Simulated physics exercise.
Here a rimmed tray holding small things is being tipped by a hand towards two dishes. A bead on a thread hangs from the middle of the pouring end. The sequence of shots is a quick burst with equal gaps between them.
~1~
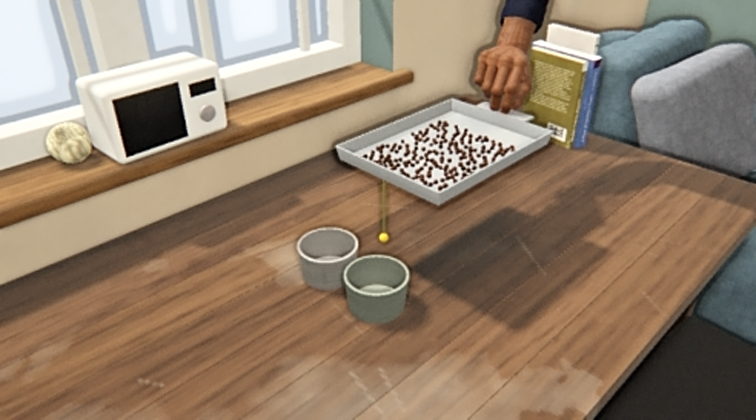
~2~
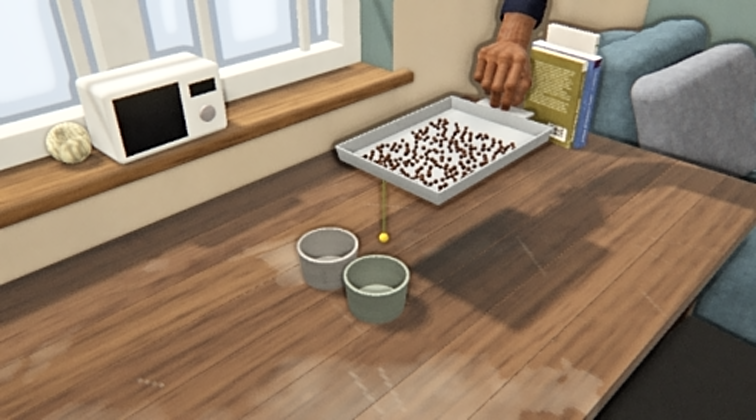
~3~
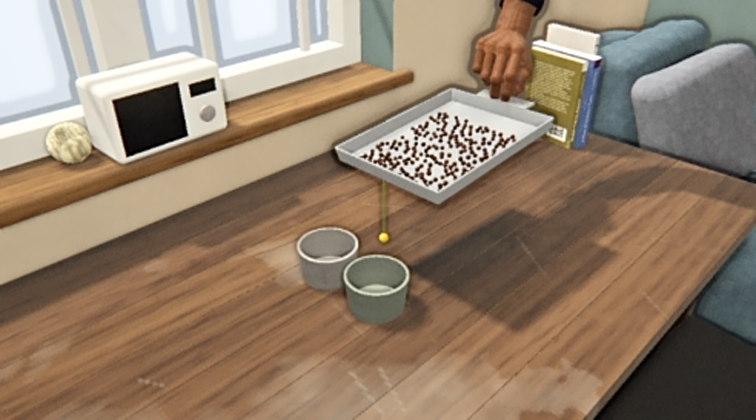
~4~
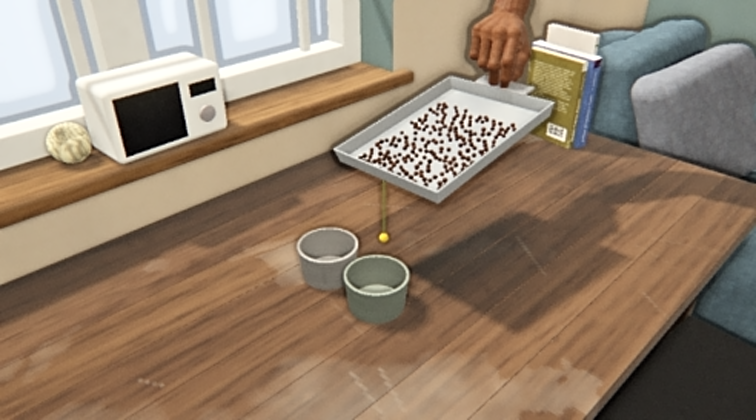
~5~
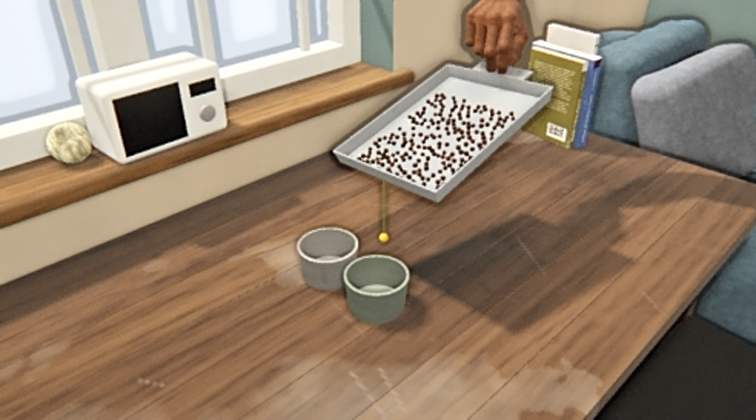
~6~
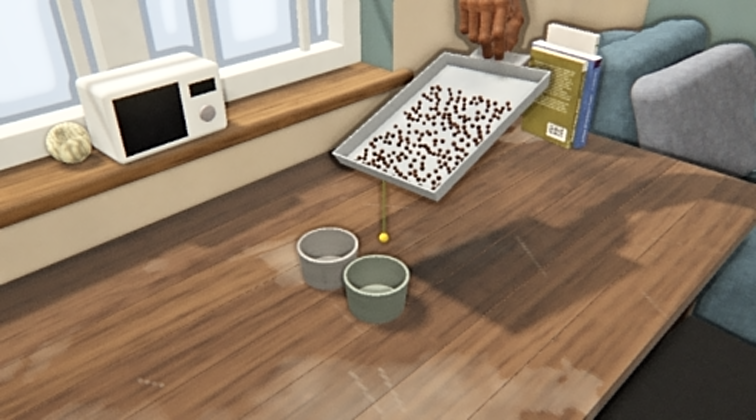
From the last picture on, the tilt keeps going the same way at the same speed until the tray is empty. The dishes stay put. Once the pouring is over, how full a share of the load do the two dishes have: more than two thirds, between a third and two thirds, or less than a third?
The dishes will end up with above two thirds of the load.
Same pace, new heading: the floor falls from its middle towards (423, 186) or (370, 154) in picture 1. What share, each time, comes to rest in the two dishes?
Well, 30 percent for one and then 10 percent for the other.
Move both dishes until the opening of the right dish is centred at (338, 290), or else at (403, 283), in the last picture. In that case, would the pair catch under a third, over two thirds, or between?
The earlier try, below one third; the later try, the middle third.
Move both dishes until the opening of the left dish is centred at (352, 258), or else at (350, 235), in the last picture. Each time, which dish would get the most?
One: The dish on the left. Two: The left-hand dish.
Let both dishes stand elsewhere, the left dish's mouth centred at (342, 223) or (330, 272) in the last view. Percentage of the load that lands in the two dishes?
First position: Some 30 %; second position: Some 20 %.
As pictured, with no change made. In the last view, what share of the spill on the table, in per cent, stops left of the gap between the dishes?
Close to 80 per cent of the spill, I think.
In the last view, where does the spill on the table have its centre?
Centre: Close to (318, 272).
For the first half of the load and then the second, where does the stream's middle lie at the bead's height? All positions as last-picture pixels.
For the early half I get (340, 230), and for the late half (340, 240).
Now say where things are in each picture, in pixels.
In the first frame, corners of the pouring end at (340, 146) and (439, 191), level; middle of the load at (437, 153), allspice berries; left dish at (306, 269); right dish at (354, 301); bead on its thread at (384, 238).
In the second frame, corners of the pouring end at (340, 146) and (439, 190), level; middle of the load at (437, 152).
In the third frame, corners of the pouring end at (339, 147) and (438, 190), tipped barely, lowest at the left corner; middle of the load at (437, 148).
In the fourth frame, corners of the pouring end at (338, 149) and (437, 189), tipped a little, lowest at the left corner; middle of the load at (436, 142).
In the fifth frame, corners of the pouring end at (337, 150) and (435, 189), tipped clearly, lowest at the left corner; middle of the load at (434, 137).
In the sixth frame, corners of the pouring end at (336, 152) and (434, 189), tipped clearly, lowest at the left corner; middle of the load at (430, 134), most on the move; left dish at (306, 269); right dish at (354, 301).
Soon after the last picture, tray tipped steeply; nearly all on the tray; a stray few in the right dish; a stray few in the left dish; a stray few outside both; a stray few in the air.
A little later, tray tipped past a quarter turn; about two thirds on the tray; a stray few in the right dish; a small part in the left dish; a stray few outside both; about a quarter in the air.
Later still, tray tipped past a quarter turn; about a quarter in the right dish; about two thirds in the left dish; about a quarter outside both.
At rest, tray tipped past a quarter turn; about a quarter in the right dish; about two thirds in the left dish; about a quarter outside both.
